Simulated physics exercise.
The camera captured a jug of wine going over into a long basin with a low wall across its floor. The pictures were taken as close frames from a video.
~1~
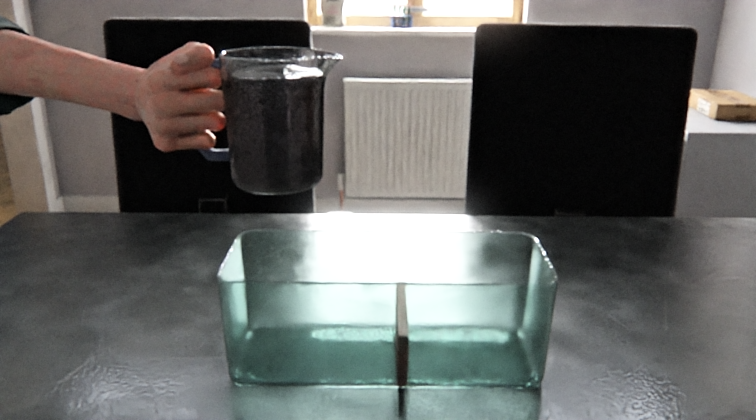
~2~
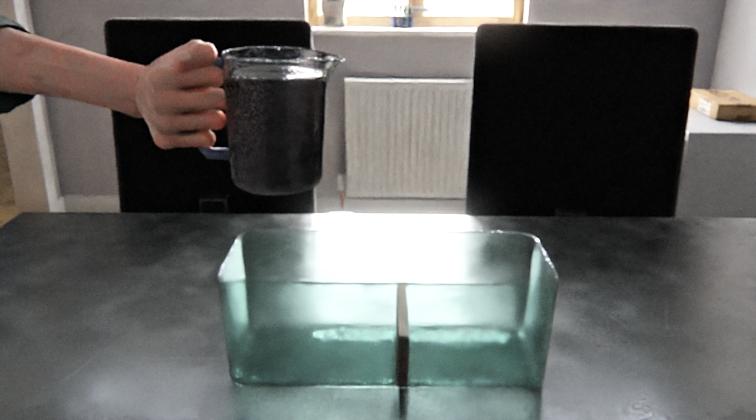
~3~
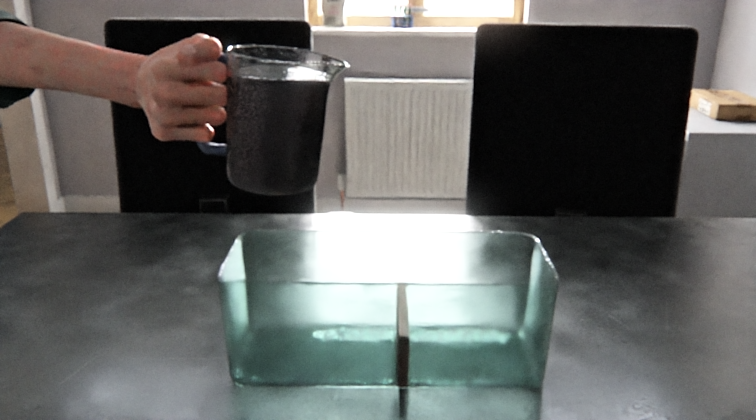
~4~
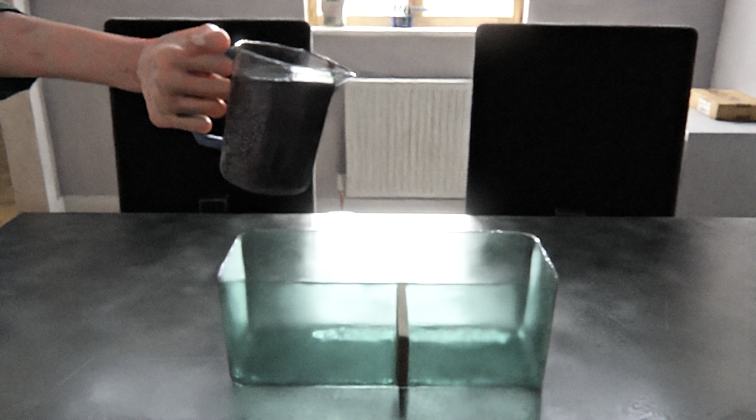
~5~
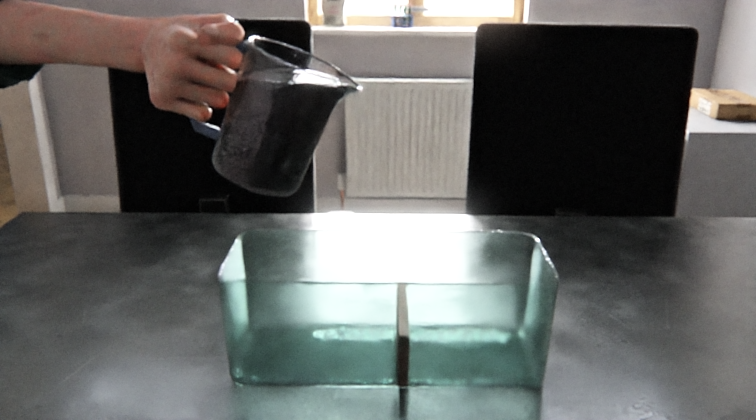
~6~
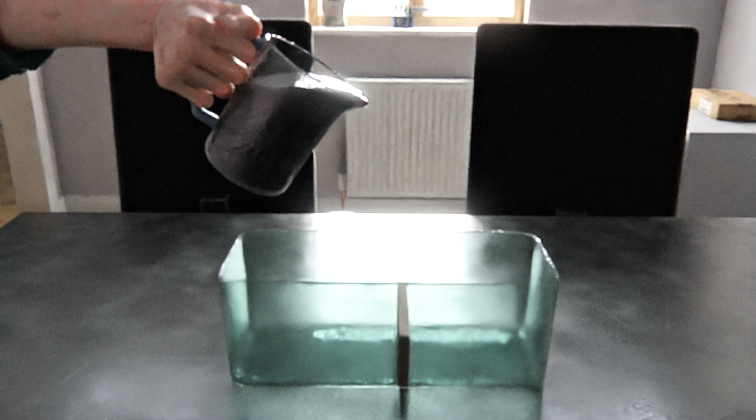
A hand reaching in from the left holds a clear glass jug of dark wine above a dark table, seen from the front in a room with two black chairs, a white radiator and a bright window behind. Below the jug sits a long, pale green see-through basin with a low dark wall across its floor. The hand steadily tilts the jug rightward, its spout lowering, while the camera stays still.
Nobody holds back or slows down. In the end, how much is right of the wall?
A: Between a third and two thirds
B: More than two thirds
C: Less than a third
Between a third and two thirds (A).
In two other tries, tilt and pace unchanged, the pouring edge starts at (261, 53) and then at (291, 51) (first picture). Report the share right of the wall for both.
Close to 5 in a hundred, and close to 5 in a hundred.
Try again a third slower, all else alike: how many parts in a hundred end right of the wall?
It comes to around 65 per cent.
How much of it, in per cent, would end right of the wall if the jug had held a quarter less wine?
About 30 %.
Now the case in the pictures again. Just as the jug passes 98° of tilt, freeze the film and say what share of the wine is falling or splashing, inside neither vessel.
Airborne fraction: Approx. 25 %.
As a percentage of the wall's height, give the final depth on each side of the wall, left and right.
I get 30 % for the left and 30 % for the right.
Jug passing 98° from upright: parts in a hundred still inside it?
It still holds close to 60 per cent at that lean.
A moment on, the tilt is 98° and 58 per cent is still to pour, 0 is left of the wall and 18 right of it.
Next, the tilt is 117° and 9 per cent is still to pour, 34 is left of the wall and 45 right of it.
Then the tilt is 117° and 0 per cent is still to pour, 50 is left of the wall and 47 right of it.
Later the tilt is 117° and 0 per cent is still to pour, 51 is left of the wall and 47 right of it.
In the end 51 per cent lies left of the wall, 48 right of it and 1 outside.
